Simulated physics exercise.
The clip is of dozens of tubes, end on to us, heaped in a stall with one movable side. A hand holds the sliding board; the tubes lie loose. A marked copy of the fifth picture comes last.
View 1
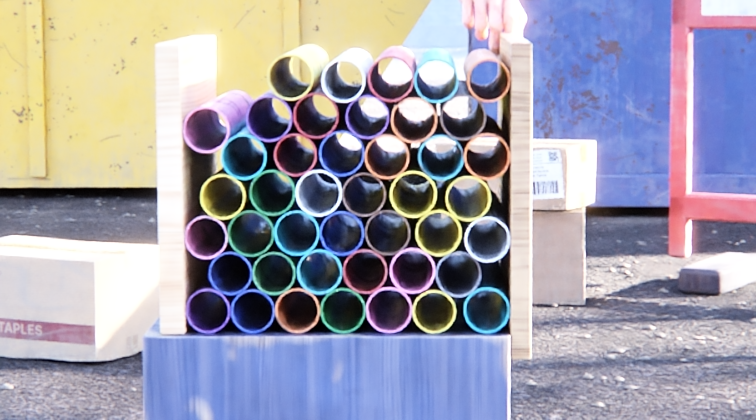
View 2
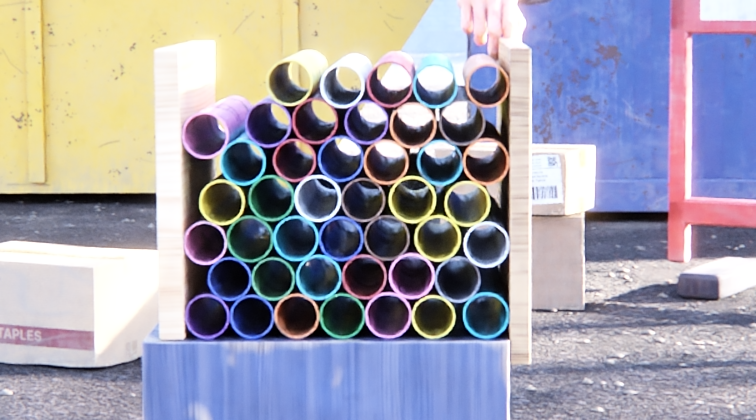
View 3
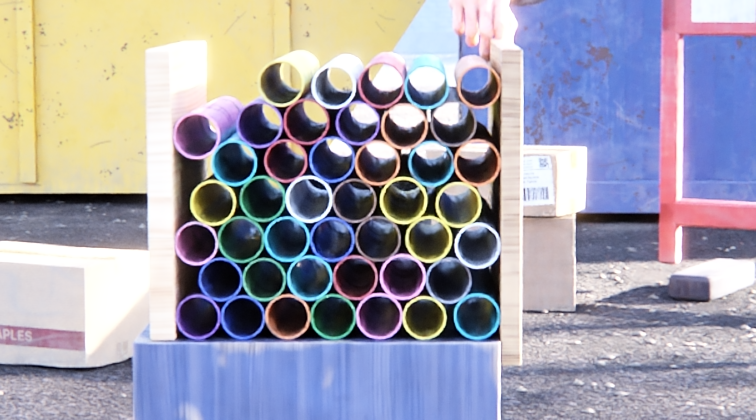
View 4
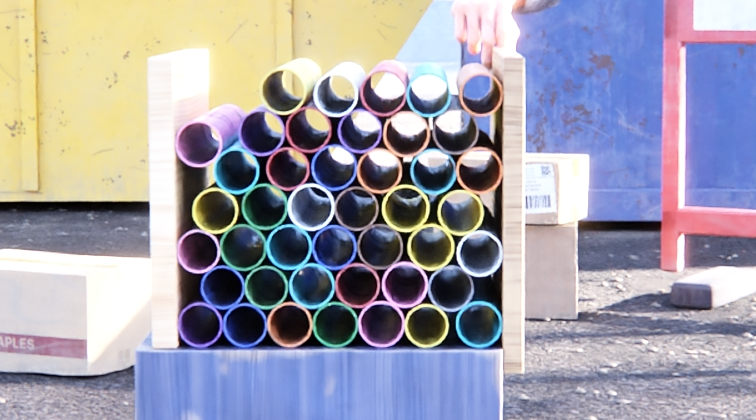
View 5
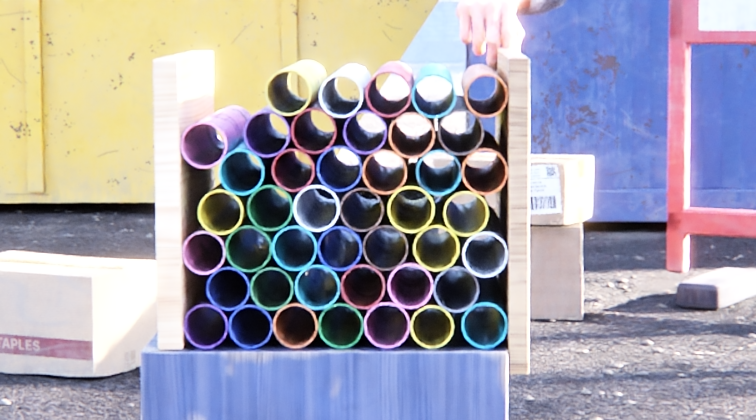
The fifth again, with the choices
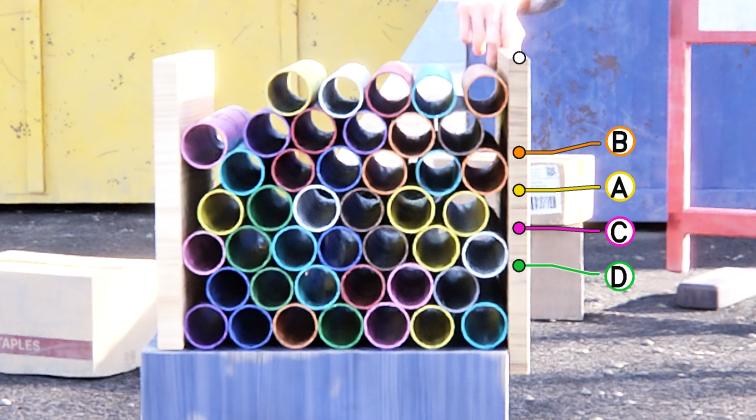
A hand holding the right side board of a stall of stacked colourful tubes, the tubes staying still as the view shakes slightly.
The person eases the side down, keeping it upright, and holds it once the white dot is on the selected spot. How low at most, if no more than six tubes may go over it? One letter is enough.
Stop at D.
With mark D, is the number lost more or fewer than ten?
Fewer than ten.
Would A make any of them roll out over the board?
Yes, at A.
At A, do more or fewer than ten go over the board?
At A, fewer than ten.
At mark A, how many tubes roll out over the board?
The count is one.
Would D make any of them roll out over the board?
Yes.
On the marked copy, A at (519, 191); B at (519, 153); C at (519, 228); D at (519, 266); the white dot at (519, 58).
Taking D. A third of the way, top of the board (508, 147).
Two thirds of the way, top of the board (508, 250).
When it is over, top of the board (508, 265), four out over the board.
As for the rest, A one out over the board; B none out over the board; C four out over the board.
